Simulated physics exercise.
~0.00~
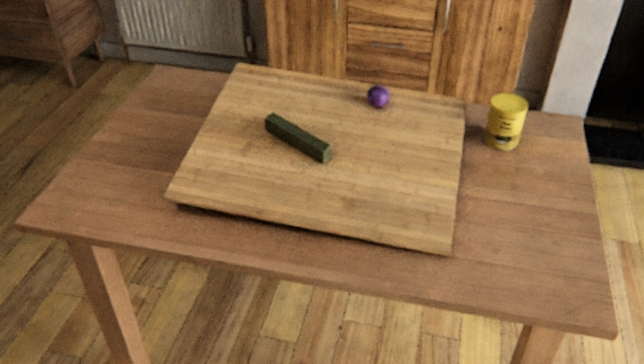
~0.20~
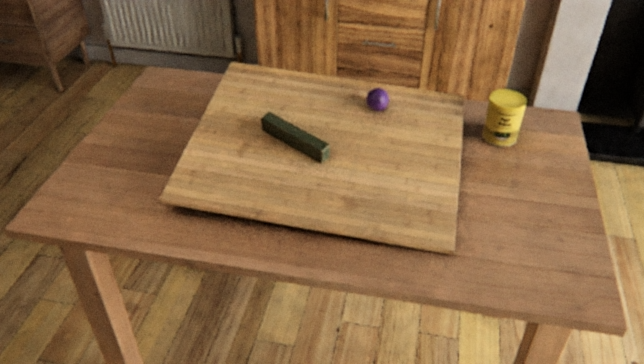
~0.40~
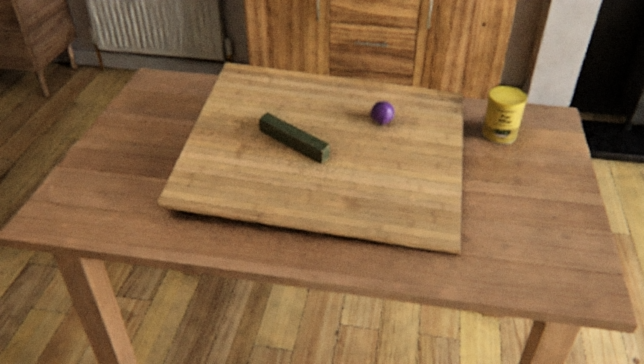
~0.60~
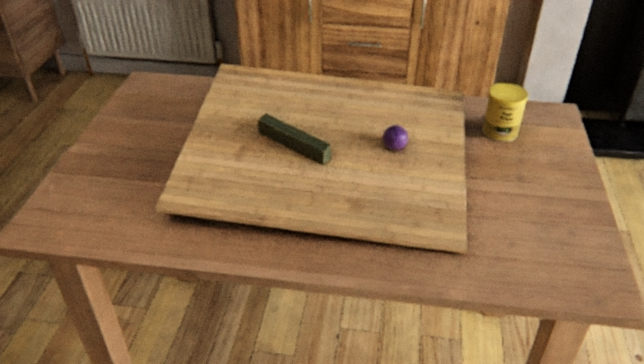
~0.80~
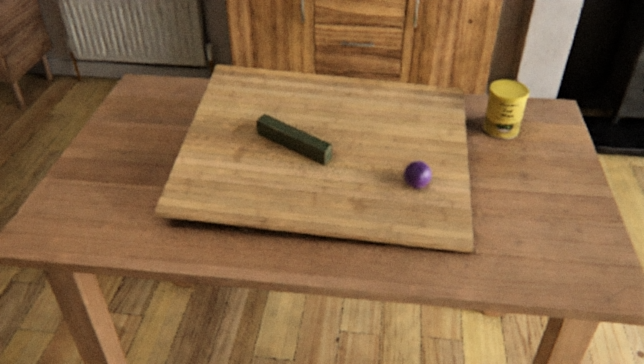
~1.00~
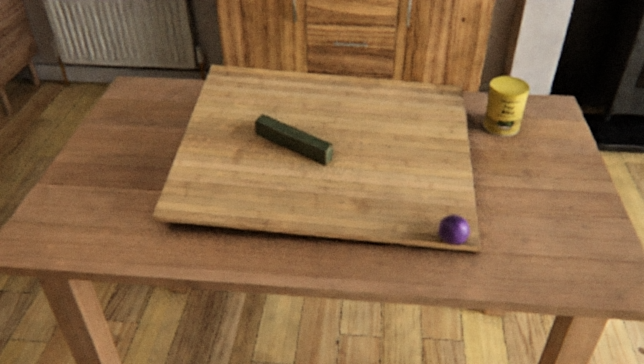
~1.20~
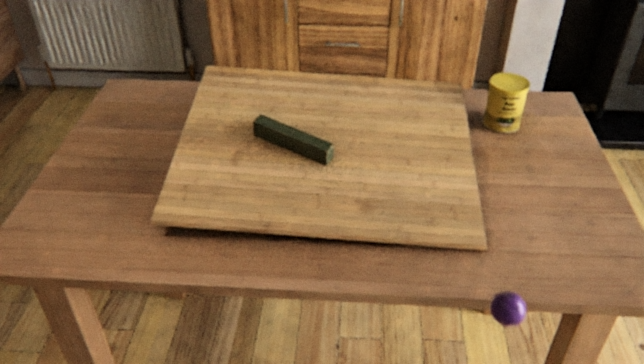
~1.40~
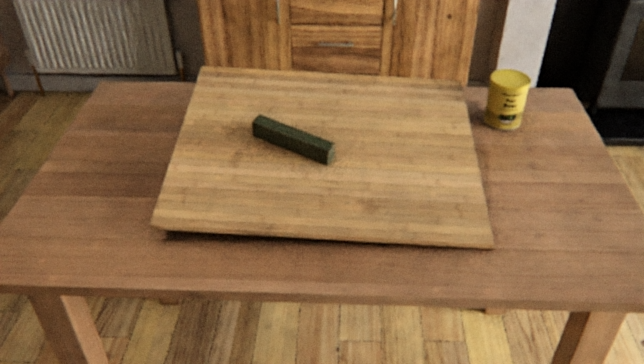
Purple onion rolling down a tilted wooden board past a fixed dark green block, dropping over the near edge and out of view.
